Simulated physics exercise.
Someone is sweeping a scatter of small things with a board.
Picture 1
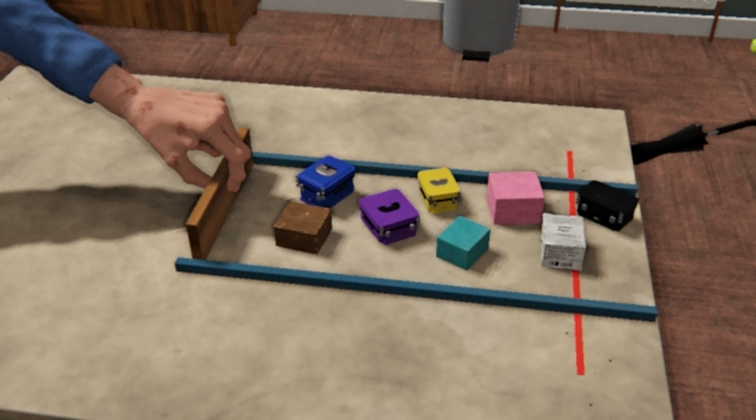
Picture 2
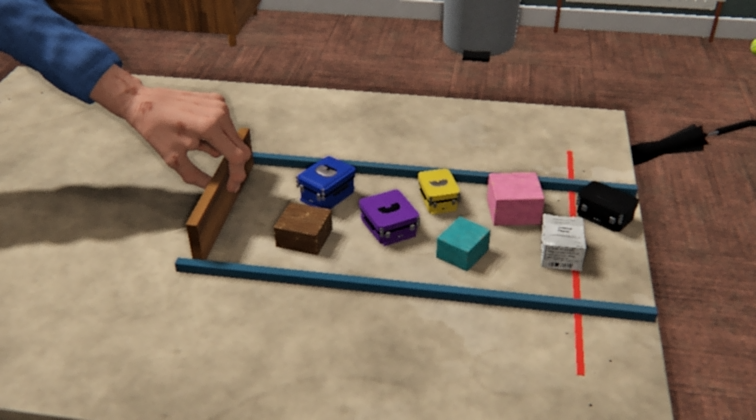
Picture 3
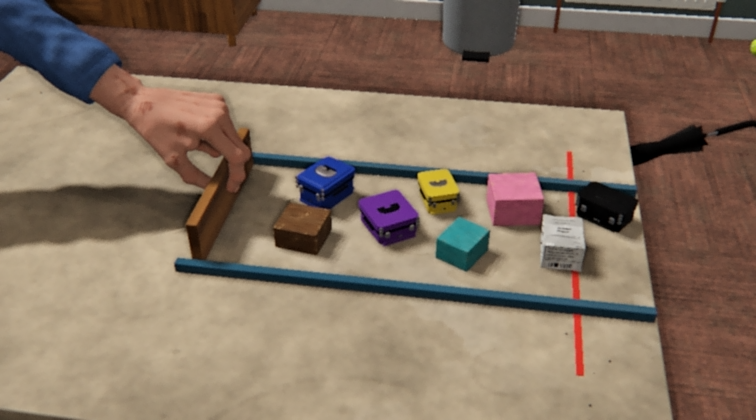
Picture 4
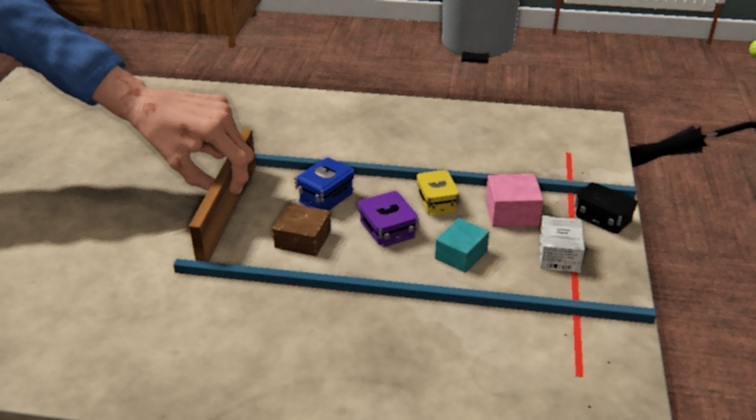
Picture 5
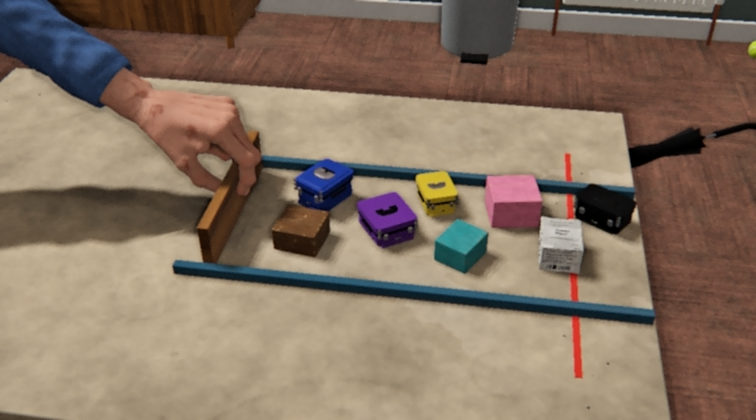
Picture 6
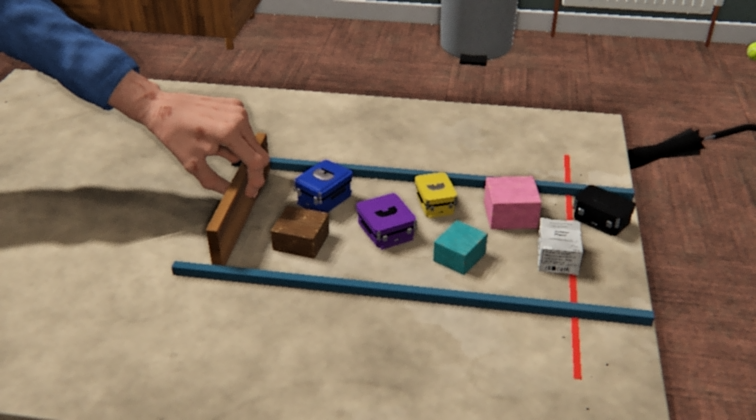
In the video, a hand holds a wooden board upright on a table beside scattered small colourful boxes and cases between two blue strips, then slides it slightly right toward them, while the objects stay almost still.
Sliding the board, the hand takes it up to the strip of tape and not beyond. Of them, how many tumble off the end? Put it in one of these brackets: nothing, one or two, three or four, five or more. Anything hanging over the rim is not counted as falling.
Bracket: Three or four.
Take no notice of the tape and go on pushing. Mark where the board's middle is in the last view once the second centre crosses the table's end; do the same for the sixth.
(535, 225), later (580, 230).
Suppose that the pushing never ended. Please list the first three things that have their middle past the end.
Earliest first: The black case, then the pink block, then the white box.
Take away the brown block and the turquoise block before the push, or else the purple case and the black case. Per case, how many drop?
2 for the first case, 2 for the second.
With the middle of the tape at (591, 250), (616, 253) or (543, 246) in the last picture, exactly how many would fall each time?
Floor tally per try: 6 / 6 / 2.
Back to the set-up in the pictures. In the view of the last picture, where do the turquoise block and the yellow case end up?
Roughly (646, 289); the other one roughly (633, 205).
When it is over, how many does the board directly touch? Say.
The count in contact is 2.
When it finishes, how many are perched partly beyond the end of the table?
I'd put it at 3.
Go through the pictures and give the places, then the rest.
The first picture shows black case (606, 207); white box (562, 242); pink block (515, 198); board (223, 191); tape (574, 244).
The second picture shows white box (562, 243); board (223, 192).
The third picture shows pink block (514, 199); blue case (327, 185).
The fourth picture shows black case (605, 210); turquoise block (462, 245).
The fifth picture shows white box (560, 245); yellow case (436, 195).
The sixth picture shows black case (603, 212); white box (559, 246); pink block (512, 202); board (242, 197); tape (571, 248).
Early on, none off yet; black case at rest near (603, 212); white box at rest near (559, 246); pink block at rest near (512, 202).
A while later, none off yet; black case at rest near (605, 212); white box at rest near (559, 246); pink block travelled about its own width near (548, 207).
Further along, one off so far; black case in the air near (670, 312); white box travelled about its own width near (627, 258); pink block travelled well along near (627, 217).
Finally, the number that fall off is three or four; lost, pink block, white box and black case.
